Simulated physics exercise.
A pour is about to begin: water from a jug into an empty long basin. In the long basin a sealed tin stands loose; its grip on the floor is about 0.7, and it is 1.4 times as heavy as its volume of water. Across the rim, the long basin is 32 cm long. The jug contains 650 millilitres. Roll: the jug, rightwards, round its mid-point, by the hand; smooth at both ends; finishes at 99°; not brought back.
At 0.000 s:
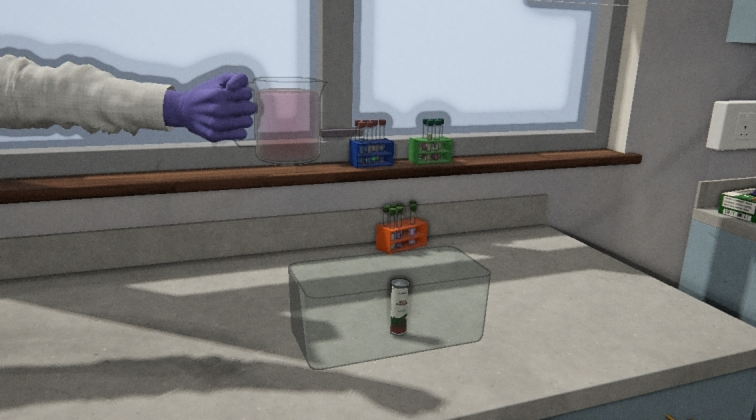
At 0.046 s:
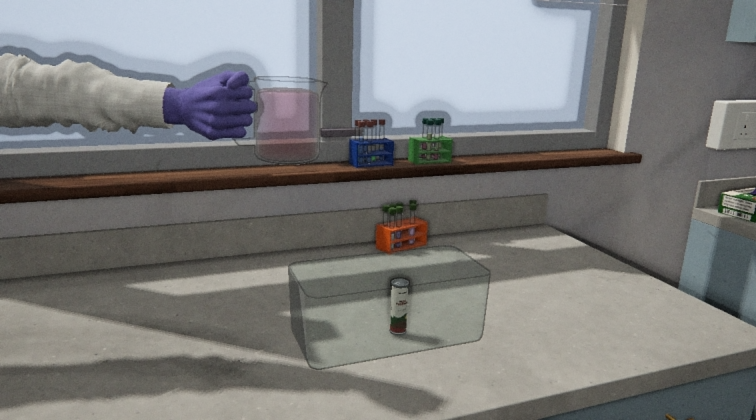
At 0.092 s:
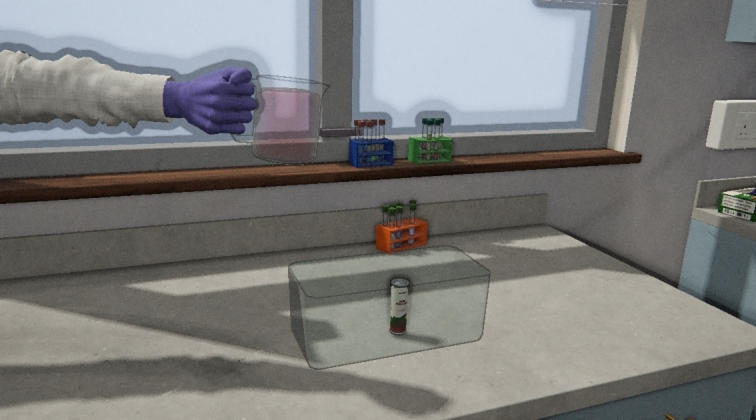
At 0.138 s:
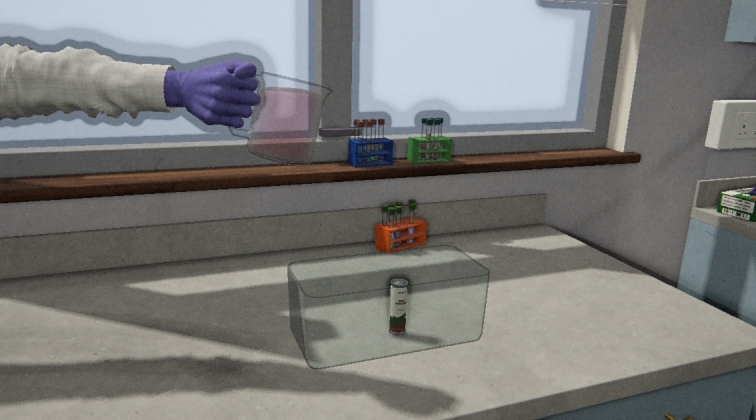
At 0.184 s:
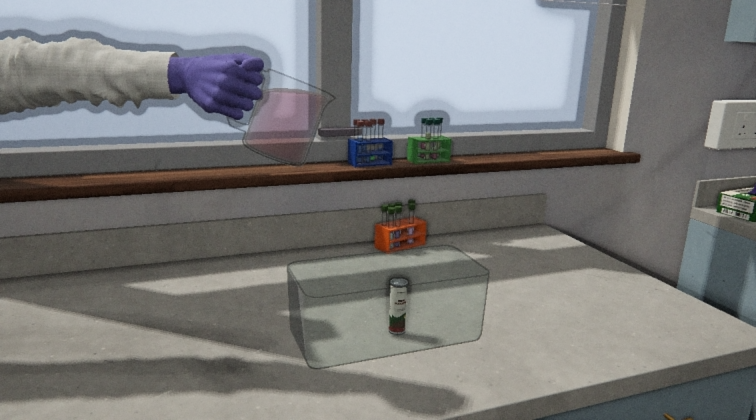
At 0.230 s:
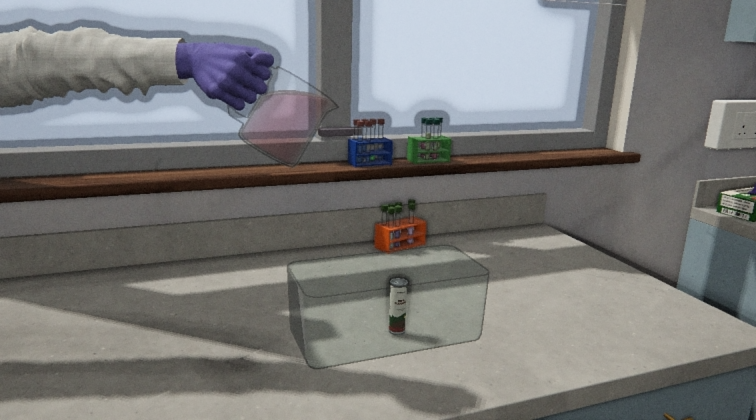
We see a purple-gloved hand holding a clear jug of pinkish liquid above a counter with a transparent basin, a small tin and coloured tube racks nearby; the hand gradually tilts the jug to the right.
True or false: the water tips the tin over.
True.
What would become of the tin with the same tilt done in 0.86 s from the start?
The tin tips over.
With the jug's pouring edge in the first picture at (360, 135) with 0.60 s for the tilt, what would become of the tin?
Then it stays on its base.
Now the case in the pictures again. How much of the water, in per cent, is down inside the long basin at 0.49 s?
Roughly 2 percent of it.
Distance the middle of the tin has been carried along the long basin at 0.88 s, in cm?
9 cm, roughly.
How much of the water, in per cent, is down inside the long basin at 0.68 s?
Near 40 in a hundred.
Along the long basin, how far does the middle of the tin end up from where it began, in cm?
The tin's middle ends up about 8.5 cm along the basin.
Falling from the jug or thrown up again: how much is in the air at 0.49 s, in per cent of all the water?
Around 34 in a hundred.
By 0.49 s the tilt is 91° and 64 per cent is still to pour; the tin stands where it began.
By 0.68 s the tilt is 99° and 24 per cent is still to pour; the tin stands 2 cm from where it began.
By 0.88 s the tilt is 99° and 8 per cent is still to pour; the tin lies on its side.
By 1.10 s the tilt is 99° and 2 per cent is still to pour; the tin lies on its side.
At rest the tin lies on its side.
